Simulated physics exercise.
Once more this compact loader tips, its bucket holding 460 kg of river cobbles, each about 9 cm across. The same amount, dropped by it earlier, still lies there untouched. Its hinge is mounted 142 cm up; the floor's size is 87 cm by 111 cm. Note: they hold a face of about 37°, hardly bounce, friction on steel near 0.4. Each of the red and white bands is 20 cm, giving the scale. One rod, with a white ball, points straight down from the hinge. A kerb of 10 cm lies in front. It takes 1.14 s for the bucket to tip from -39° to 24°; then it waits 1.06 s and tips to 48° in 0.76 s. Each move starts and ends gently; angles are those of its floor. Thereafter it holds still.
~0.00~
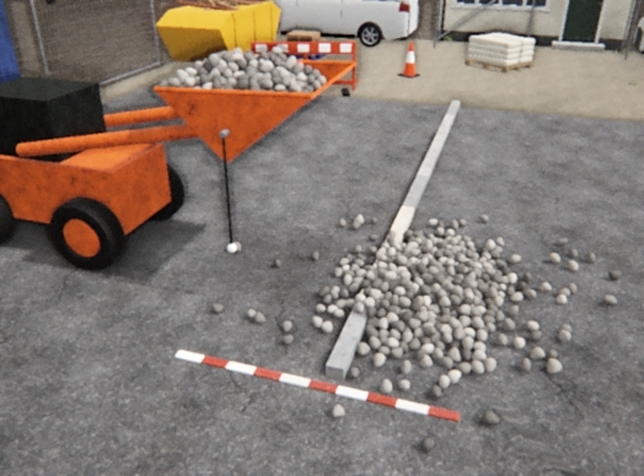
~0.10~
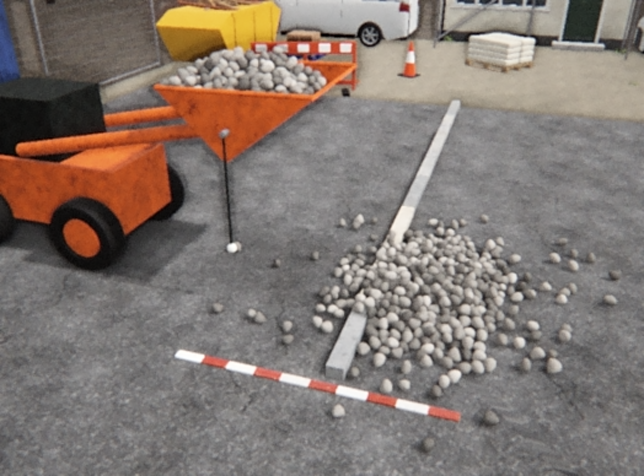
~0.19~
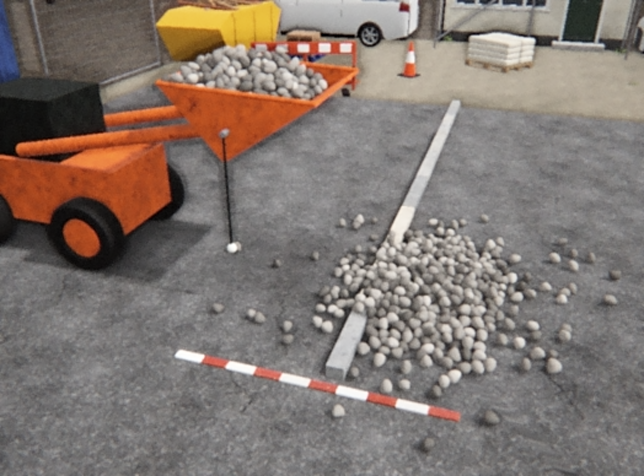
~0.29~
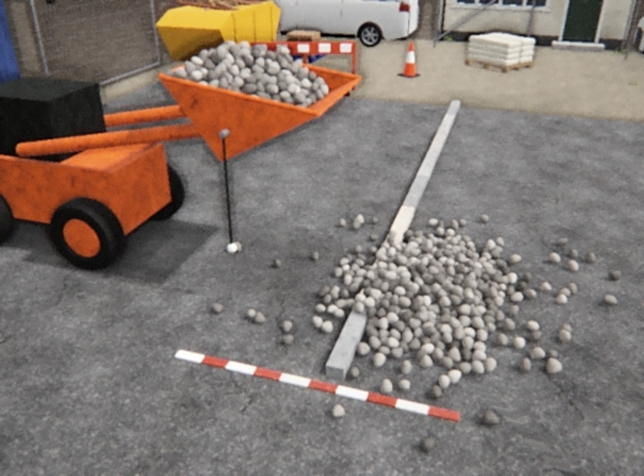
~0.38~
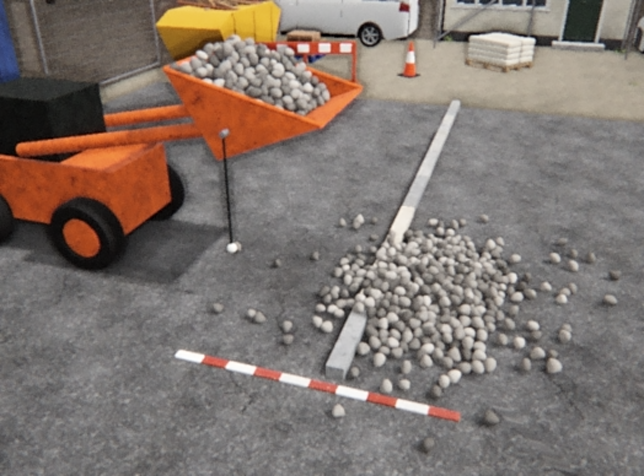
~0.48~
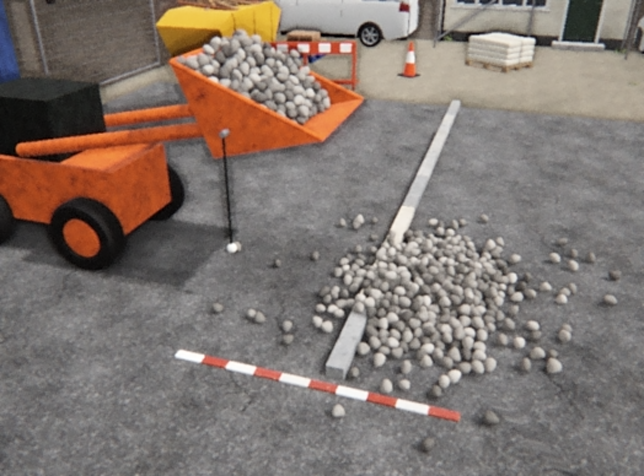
An orange loader's raised bucket, heaped with grey stones, tilts gradually forward, its front edge lowering as the stones shift inside, while the loader stays in place and a scattered stone pile lies across a pale kerb to the right.
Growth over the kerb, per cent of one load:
38 percent.
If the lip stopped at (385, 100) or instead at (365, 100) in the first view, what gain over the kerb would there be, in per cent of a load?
I'd say close to 100 per cent for one and close to 85 per cent for the other, in that order.
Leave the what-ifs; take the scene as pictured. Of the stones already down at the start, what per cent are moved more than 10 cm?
10 %.
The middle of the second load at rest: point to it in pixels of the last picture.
Their middle rests near (368, 266).
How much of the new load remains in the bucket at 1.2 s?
Around 80 per cent of the load is still inside.
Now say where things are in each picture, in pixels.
In the first frame, lip at (312, 96), floor tilted -39°, highest stones at (240, 56). The earlier load is highest near (420, 270), 23 cm above ground level, 12 % on this side of the kerb, 89 % over the kerb.
In the second frame, lip at (313, 98), floor tilted -38°, highest stones at (239, 55); the stones move at 0.1 m/s on average.
In the third frame, lip at (315, 105), floor tilted -34°, highest stones at (239, 53); the stones move at 0.2 m/s on average.
In the fourth frame, lip at (318, 114), floor tilted -29°, highest stones at (225, 50); the stones move at 0.3 m/s on average.
In the fifth frame, lip at (321, 126), floor tilted -22°, highest stones at (232, 44); the stones move at 0.3 m/s on average.
In the sixth frame, lip at (322, 139), floor tilted -15°, highest stones at (233, 40); the stones move at 0.4 m/s on average.
After 0.9 s the floor is at 14°; in per cent of one load, 100 in the bucket, 12 on this side of the kerb, 89 over the kerb; the foremost stones are at (635, 322).
After 1.2 s the floor is at 24°; in per cent of one load, 80 in the bucket, 32 on this side of the kerb, 89 over the kerb; the foremost stones are at (635, 322).
After 3.4 s the floor is at 48°; in per cent of one load, 0 in the bucket, 74 on this side of the kerb, 127 over the kerb; the foremost stones are at (635, 322).
After 6.1 s the floor is at 48°; in per cent of one load, 0 in the bucket, 74 on this side of the kerb, 127 over the kerb; the foremost stones are at (635, 322). Net gain over the kerb, 38.
